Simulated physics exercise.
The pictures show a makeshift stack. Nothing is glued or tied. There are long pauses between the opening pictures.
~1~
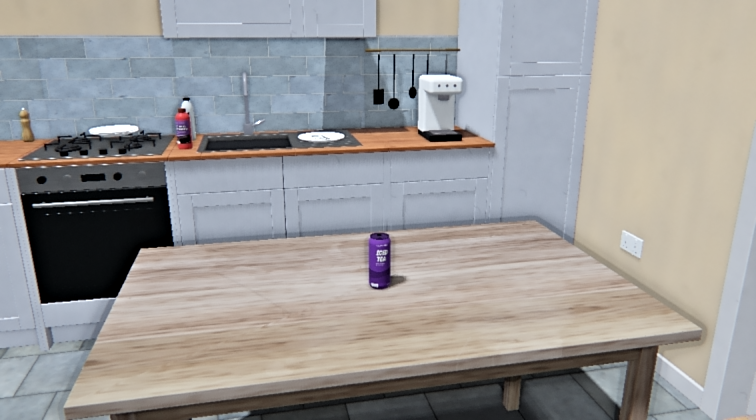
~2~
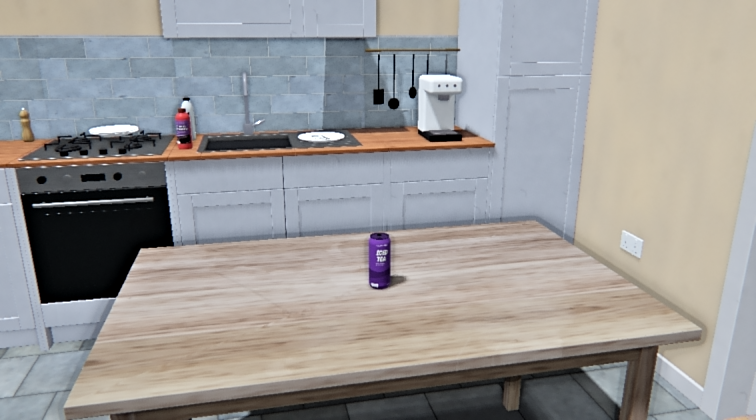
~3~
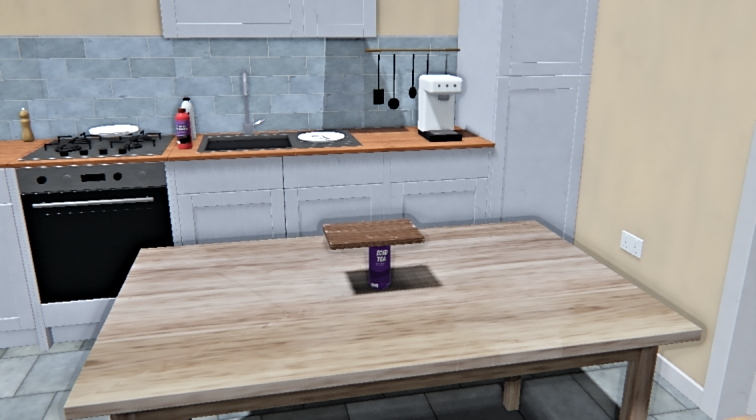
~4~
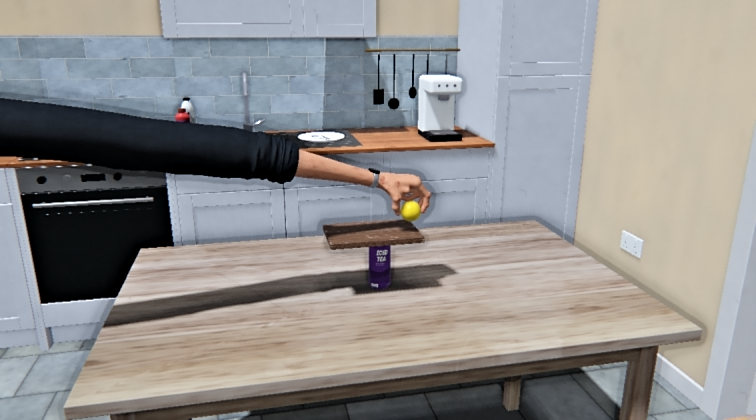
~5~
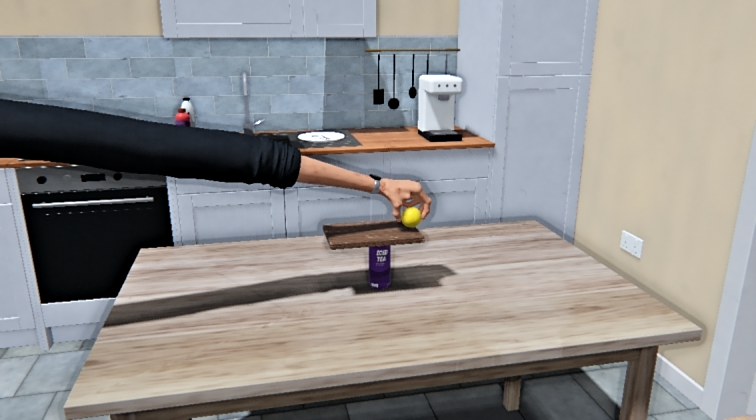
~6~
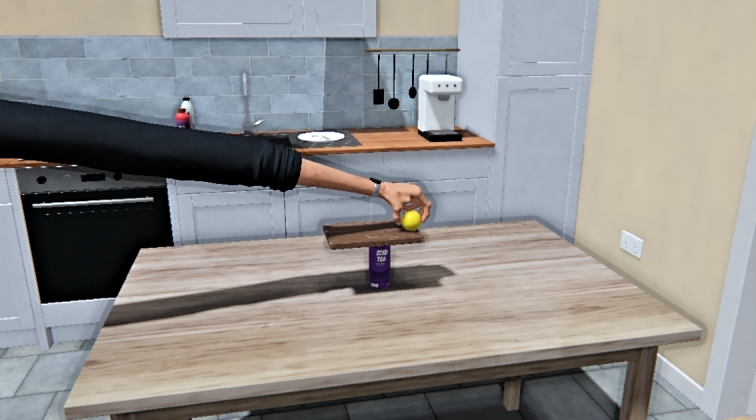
A brown board appears atop a purple can on a wooden table, then a hand lowers a yellow lemon onto its right side.
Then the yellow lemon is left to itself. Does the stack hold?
As it turns out, it stays up.
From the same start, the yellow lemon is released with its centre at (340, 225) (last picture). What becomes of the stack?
Then it comes apart.
Then, 0.20 s on from there, no change.
Then, 0.40 s on from there, yellow lemon resting near (411, 221).
In the end, all 3 unmoved. At the end, from the last picture's camera, yellow lemon near (411, 221). The stack keeps its balance.
